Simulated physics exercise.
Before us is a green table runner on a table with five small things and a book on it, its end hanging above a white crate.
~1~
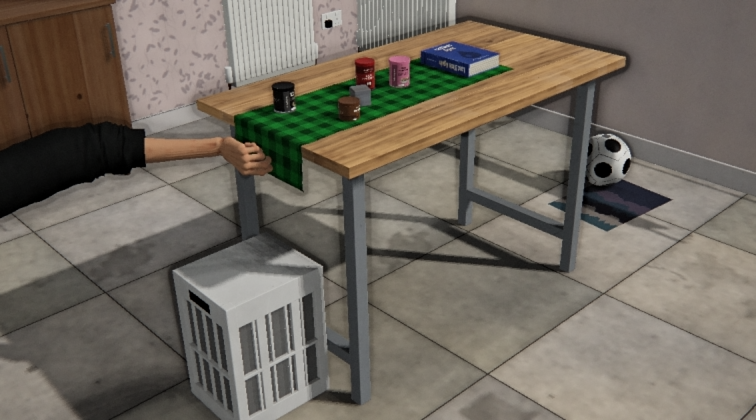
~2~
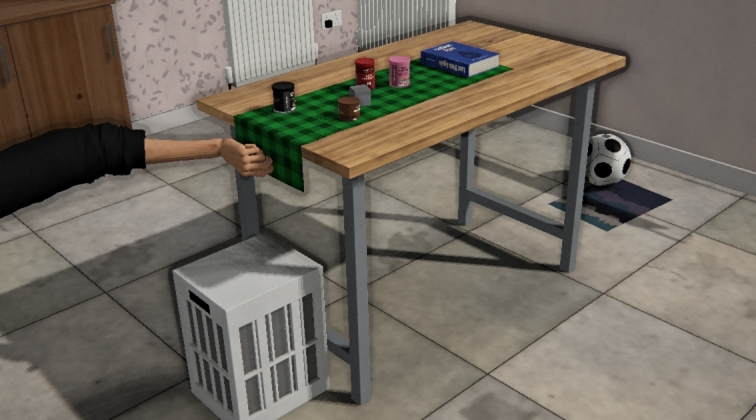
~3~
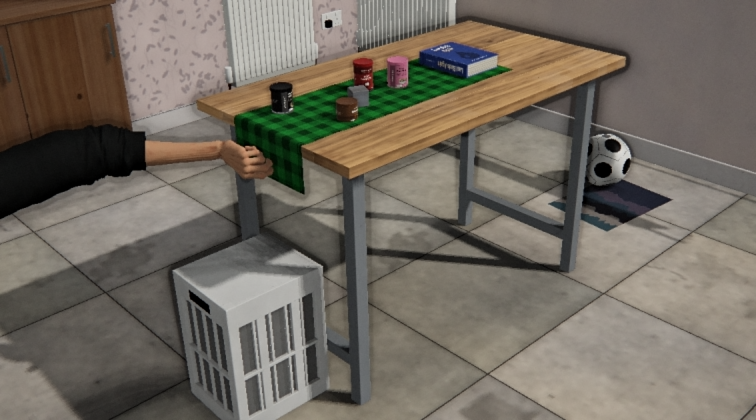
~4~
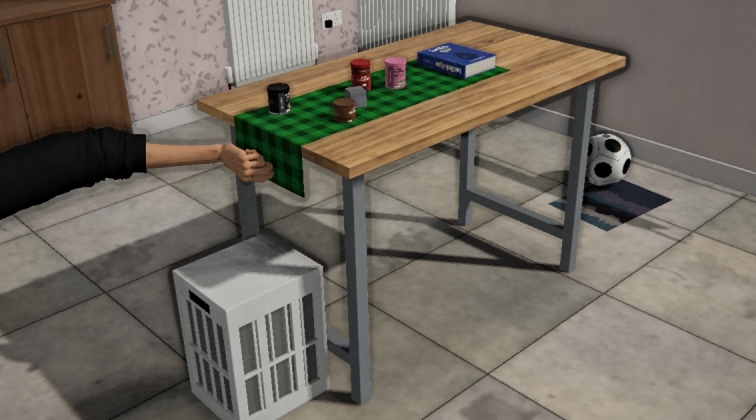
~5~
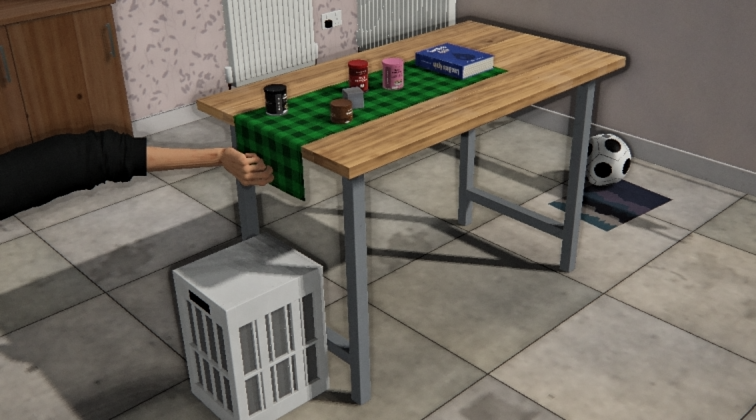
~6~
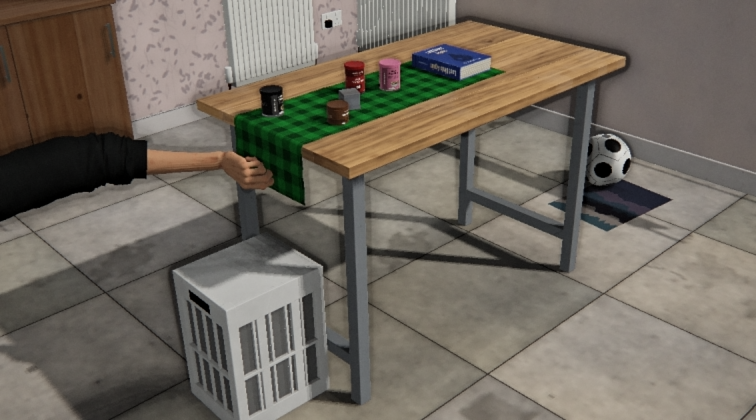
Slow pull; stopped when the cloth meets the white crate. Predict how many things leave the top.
Two things are going to come down.
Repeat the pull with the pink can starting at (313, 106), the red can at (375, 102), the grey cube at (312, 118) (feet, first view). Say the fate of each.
The pink can topples down, the red can stays put, and the grey cube topples down.
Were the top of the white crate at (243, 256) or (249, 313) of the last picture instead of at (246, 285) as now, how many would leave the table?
1 and 3.
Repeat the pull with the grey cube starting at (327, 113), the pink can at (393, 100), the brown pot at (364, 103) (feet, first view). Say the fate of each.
Grey cube - leaves the top. Pink can - stays aboard. Brown pot - stays aboard.
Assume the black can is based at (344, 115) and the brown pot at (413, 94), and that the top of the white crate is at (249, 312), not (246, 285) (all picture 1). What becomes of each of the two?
The black can does not stay aboard, and the brown pot stays aboard.
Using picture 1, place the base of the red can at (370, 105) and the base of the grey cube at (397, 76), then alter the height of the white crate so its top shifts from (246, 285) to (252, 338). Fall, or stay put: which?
In the end the red can gets dislodged; meanwhile the grey cube rides it out.
Soon after, hem near (273, 218); all still up.
Then, hem on the crate; black can and brown pot gone.
At rest, hem on the crate; black can and brown pot gone. Over the edge go two.
